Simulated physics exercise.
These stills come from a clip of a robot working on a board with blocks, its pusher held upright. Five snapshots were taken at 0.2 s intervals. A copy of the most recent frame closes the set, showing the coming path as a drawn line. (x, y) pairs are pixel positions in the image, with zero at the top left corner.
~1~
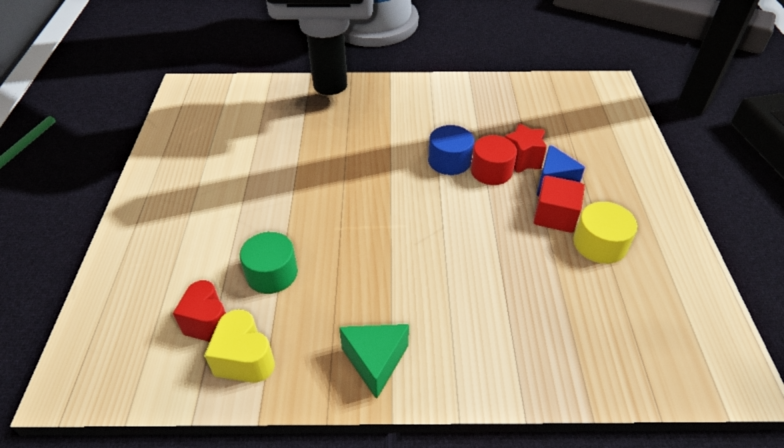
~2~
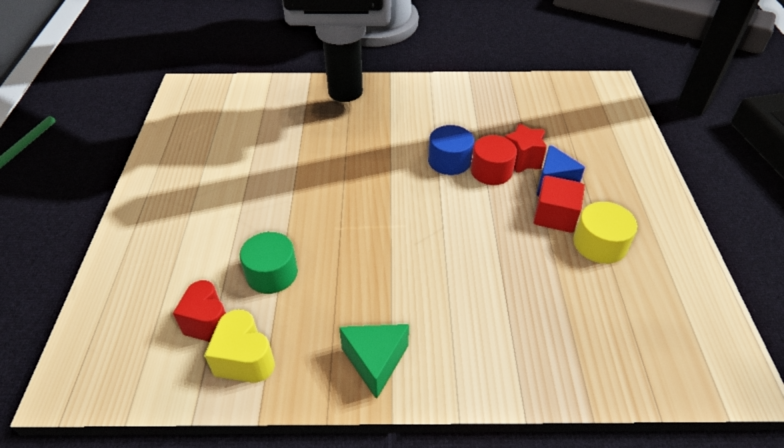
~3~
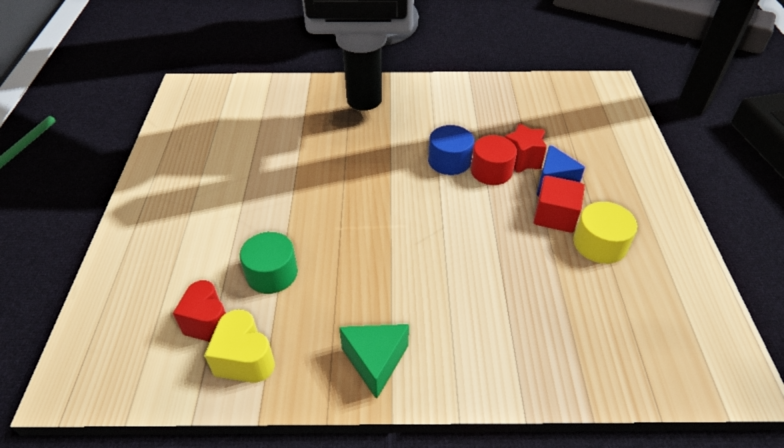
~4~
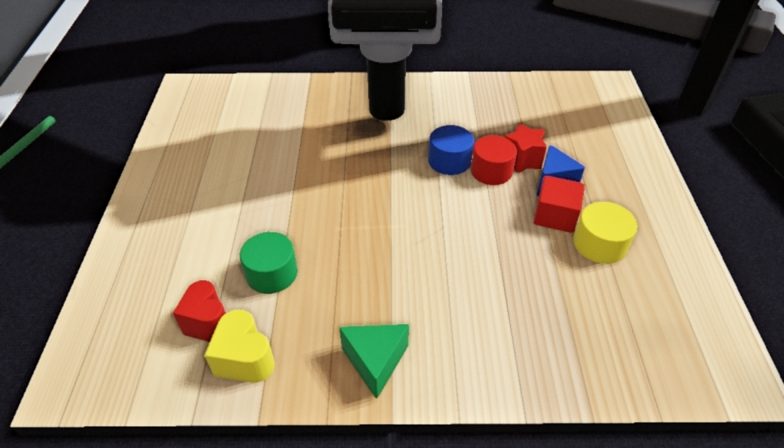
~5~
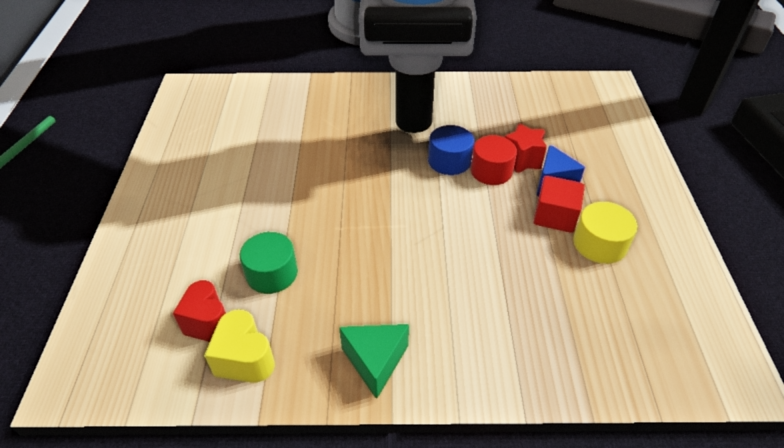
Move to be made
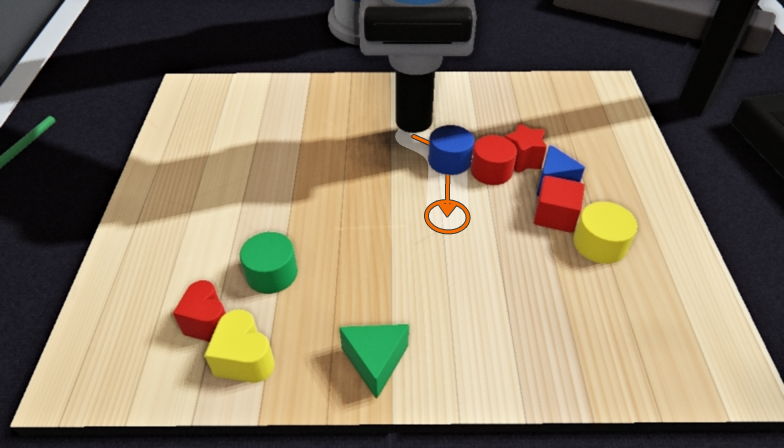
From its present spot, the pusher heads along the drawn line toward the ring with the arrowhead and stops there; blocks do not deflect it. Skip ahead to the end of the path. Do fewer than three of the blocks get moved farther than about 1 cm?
Answer: Yes.
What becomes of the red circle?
That block gets shifted.
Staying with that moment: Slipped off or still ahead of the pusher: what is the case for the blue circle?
In the end it is beside or behind the pusher.
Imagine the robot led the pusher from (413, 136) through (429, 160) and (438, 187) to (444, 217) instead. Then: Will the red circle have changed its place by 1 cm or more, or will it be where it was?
Once the path ends, it is somewhere new.
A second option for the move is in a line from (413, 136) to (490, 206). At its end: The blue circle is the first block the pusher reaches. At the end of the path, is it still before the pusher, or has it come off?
It holds its place in front.
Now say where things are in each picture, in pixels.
Pusher tip at (330, 86); block tops, blue circle at (452, 138); red circle at (495, 148); red star-shaped block at (528, 136), in the first frame.
Pusher at (346, 92); blocks unchanged, in the second frame.
Pusher at (364, 100); blocks unchanged, in the third frame.
Pusher at (387, 110); blocks unchanged, in the fourth frame.
Pusher at (414, 122); blue circle at (452, 138); red circle at (495, 148); red star-shaped block at (528, 136), in the fifth frame.
Path on the board, from (413, 136) over (444, 155) and (448, 184) to (447, 216).
The first path, step by step. One third of the way, pusher at (445, 141); blue circle at (468, 157); red circle at (513, 161).
Two thirds of the way, pusher at (449, 170); blue circle at (484, 183); red circle at (522, 167).
At the end, pusher at (449, 202); blue circle at (496, 202); red circle at (522, 167); red star-shaped block in place.
